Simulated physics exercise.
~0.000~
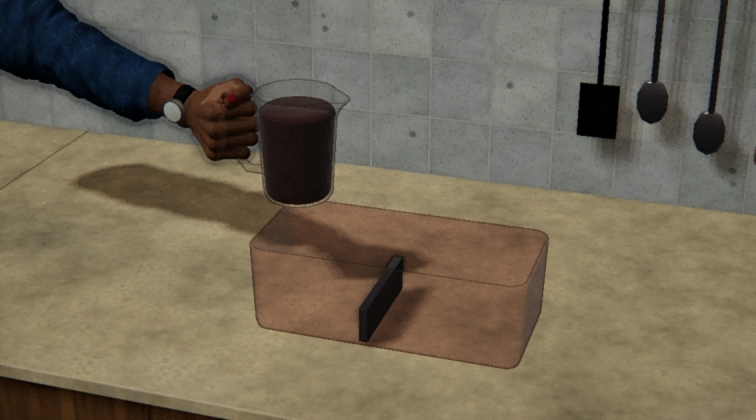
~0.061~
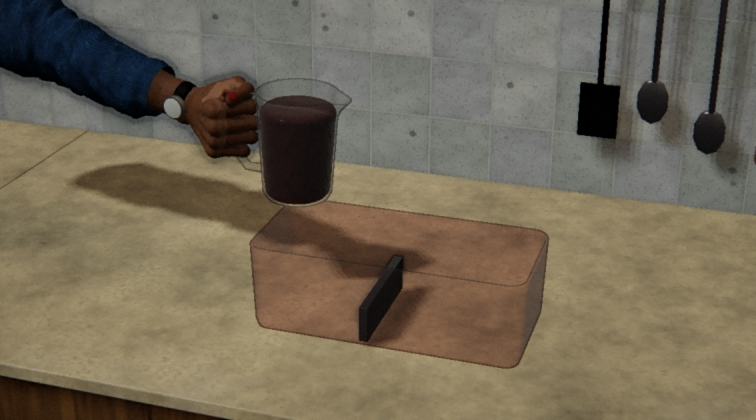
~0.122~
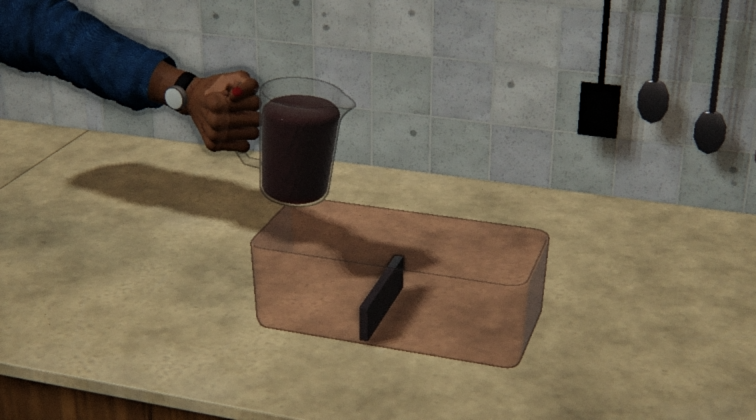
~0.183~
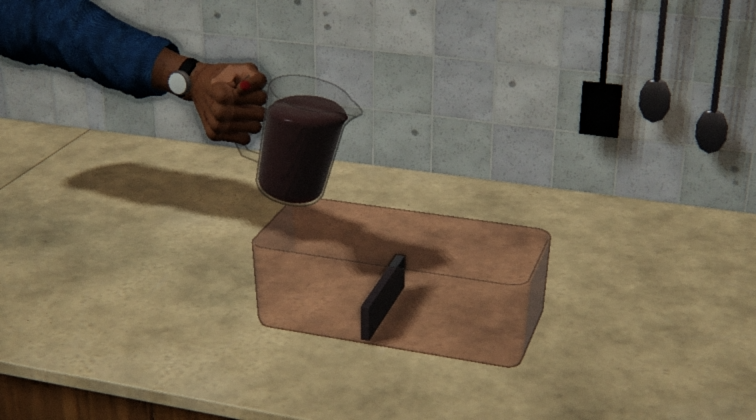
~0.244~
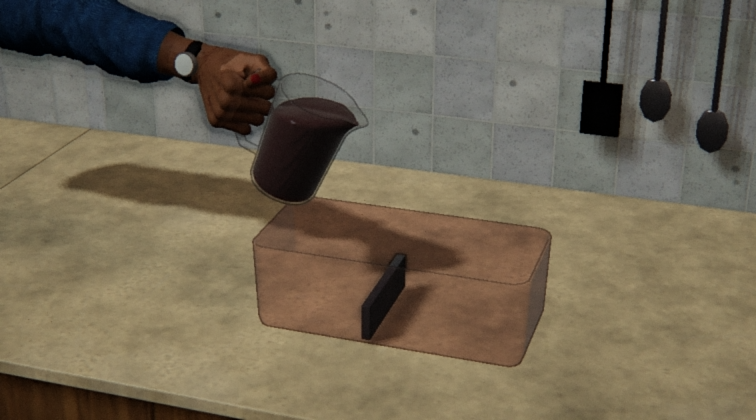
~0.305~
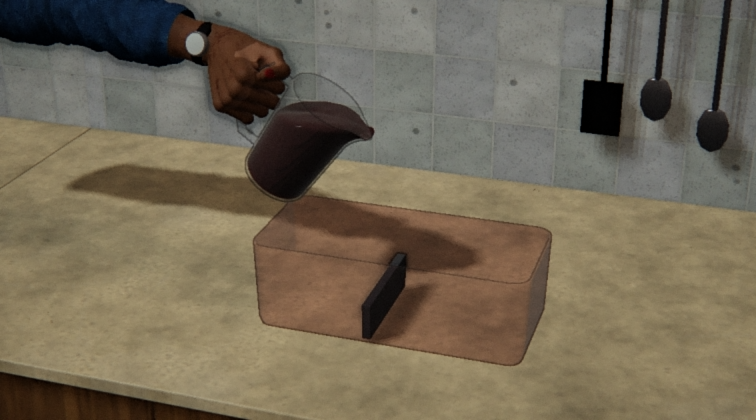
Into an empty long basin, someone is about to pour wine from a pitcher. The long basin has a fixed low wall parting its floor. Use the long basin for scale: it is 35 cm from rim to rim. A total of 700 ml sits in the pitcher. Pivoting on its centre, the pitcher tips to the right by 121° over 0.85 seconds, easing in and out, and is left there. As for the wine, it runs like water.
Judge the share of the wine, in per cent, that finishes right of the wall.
59 percent, roughly.
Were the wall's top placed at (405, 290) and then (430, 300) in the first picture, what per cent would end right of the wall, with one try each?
In order, 25 and 10 per cent.
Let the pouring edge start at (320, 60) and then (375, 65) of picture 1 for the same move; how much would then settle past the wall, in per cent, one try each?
The first try gives around 30 percent, the second around 90 percent.
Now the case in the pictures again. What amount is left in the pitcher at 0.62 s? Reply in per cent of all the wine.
Remaining: Near 56 % of the total.
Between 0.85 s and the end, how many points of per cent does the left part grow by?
Near 8 in a hundred.
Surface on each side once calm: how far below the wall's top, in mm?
For the left, around 34 mm; for the right, around 34 mm.
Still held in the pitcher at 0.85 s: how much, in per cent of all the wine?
Share remaining: Approx. 6 %.
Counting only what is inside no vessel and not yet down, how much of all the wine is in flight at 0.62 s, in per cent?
About 18 per cent.
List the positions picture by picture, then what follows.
It leans 0°; its right rim is at (349, 100); the wine meets the walls at (264, 103) and (336, 111); the long basin's rim runs from (270, 223) to (538, 261); the wall's top is at (382, 283), in the first picture.
It leans 2°; its right rim is at (351, 101); the wine meets the walls at (264, 102) and (337, 111), in the second picture.
It leans 6°; its right rim is at (355, 106); the wine meets the walls at (267, 100) and (340, 114), in the third picture.
It leans 13°; its right rim is at (362, 113); the wine meets the walls at (273, 102) and (348, 116), in the fourth picture.
It leans 23°; its right rim is at (368, 125); the wine meets the walls at (273, 113) and (360, 119), in the fifth picture.
It leans 35°; its right rim is at (372, 138); the wine meets the walls at (268, 125) and (365, 127); 1 per cent is over the edge, in the sixth picture.
Then, 0.62 s in, the tilt is 100° and 55 per cent is still to pour, 1 is left of the wall and 26 right of it.
Then, 0.85 s in, the tilt is 121° and 6 per cent is still to pour, 32 is left of the wall and 58 right of it.
Then, 1.09 s in, the tilt is 121° and 0 per cent is still to pour, 40 is left of the wall and 59 right of it.
Then, 1.35 s in, the tilt is 121° and 0 per cent is still to pour, 40 is left of the wall and 59 right of it.
Finally, 40 per cent lies left of the wall, 59 right of it and 1 outside.
